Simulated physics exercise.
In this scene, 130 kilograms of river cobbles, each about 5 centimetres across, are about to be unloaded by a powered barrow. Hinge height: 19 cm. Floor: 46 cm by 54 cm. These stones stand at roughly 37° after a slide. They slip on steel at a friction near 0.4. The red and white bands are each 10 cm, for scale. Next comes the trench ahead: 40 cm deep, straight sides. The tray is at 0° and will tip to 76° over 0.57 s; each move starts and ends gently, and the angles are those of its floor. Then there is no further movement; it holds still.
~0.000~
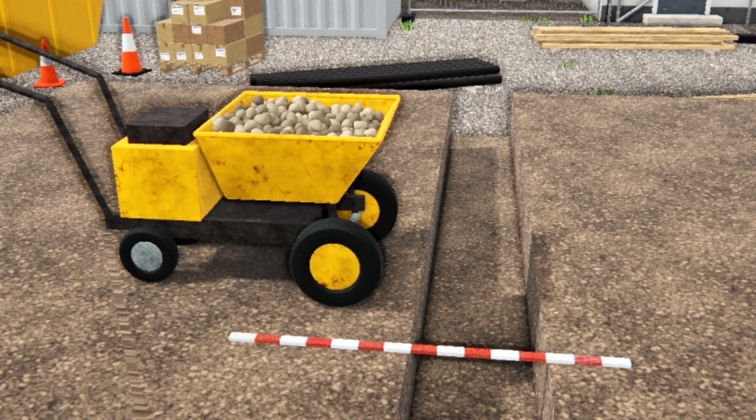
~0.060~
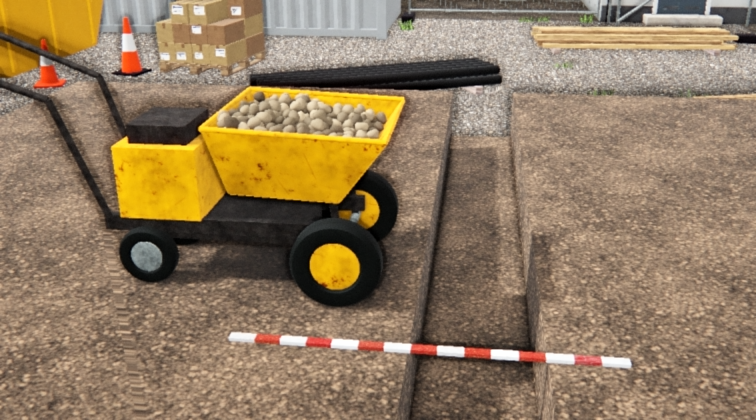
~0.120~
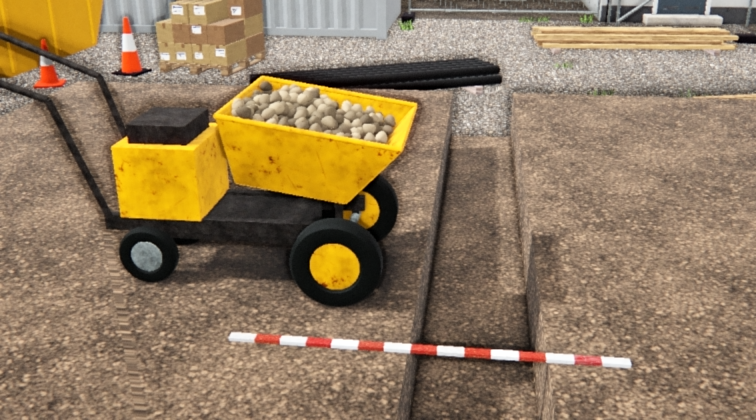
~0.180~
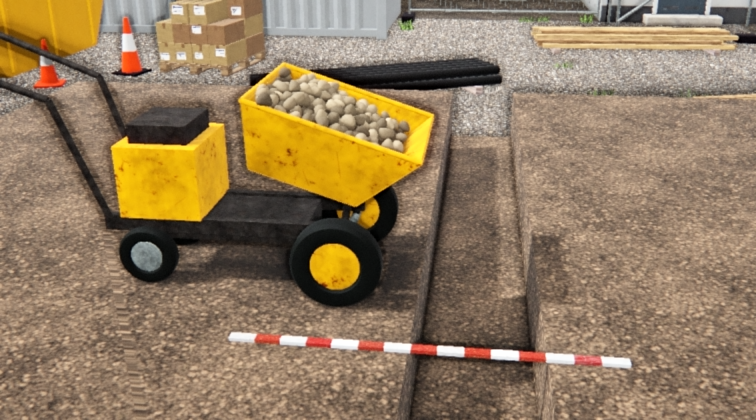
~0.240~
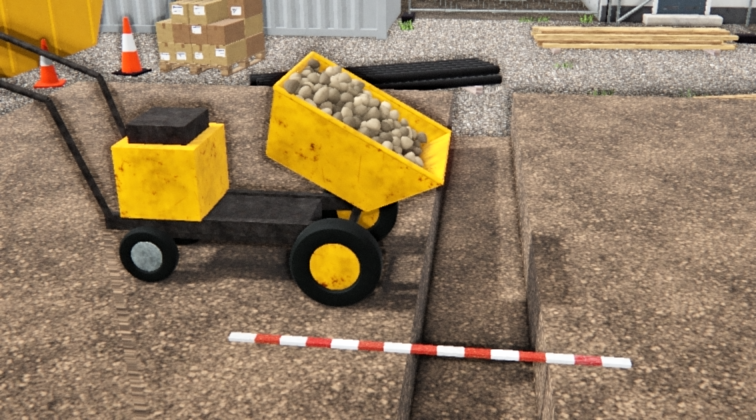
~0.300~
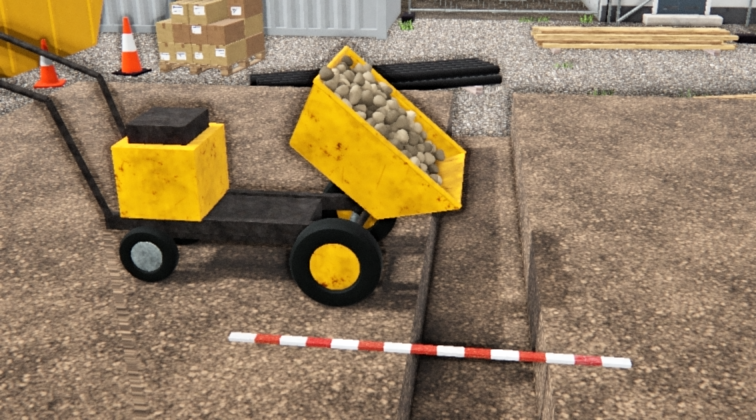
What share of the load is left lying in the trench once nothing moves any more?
About 64 per cent.
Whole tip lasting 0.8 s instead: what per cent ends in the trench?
About 80%.
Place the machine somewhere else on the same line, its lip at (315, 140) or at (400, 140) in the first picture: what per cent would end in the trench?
About 100 per cent from the first spot, about 45 from the second.
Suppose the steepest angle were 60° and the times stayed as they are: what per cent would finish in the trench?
It would come to about 40 percent.
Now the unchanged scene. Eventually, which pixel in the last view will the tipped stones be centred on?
Roughly (518, 341), I'd say.
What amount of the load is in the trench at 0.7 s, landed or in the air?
By that moment, roughly 35 per cent of the load.
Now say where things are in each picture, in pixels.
The tray is at 0°, its lip at (381, 141); the top of the load is at (291, 107), in the first picture.
Lip at (386, 143), floor tilted 2°, highest stones at (283, 105); the stones move at 0.5 m/s on average, in the second picture.
Lip at (401, 150), floor tilted 9°, highest stones at (281, 97); the stones move at 1.0 m/s on average, in the third picture.
The tray is at 18°, its lip at (422, 164); the top of the load is at (291, 84); the stones move at 1.5 m/s on average, in the fourth picture.
Lip at (442, 183), floor tilted 29°, highest stones at (315, 73); the stones move at 1.7 m/s on average, in the fifth picture.
The tray is at 41°, its lip at (460, 207); the top of the load is at (347, 70); the stones move at 1.8 m/s on average, in the sixth picture.
After 0.4 s the floor is at 65°; 100 % in the tray; the foremost stones are at (474, 225).
After 0.7 s the floor is at 76°; 50 % in the tray, 34 % in the trench, 16 % past the trench; the foremost stones are at (574, 281).
After 1.0 s the floor is at 76°; 8 % in the tray, 56 % in the trench, 36 % past the trench; the foremost stones are past the picture's edge.
After 3.0 s the floor is at 76°; 0 % in the tray, 64 % in the trench, 36 % past the trench; the foremost stones are past the picture's edge.
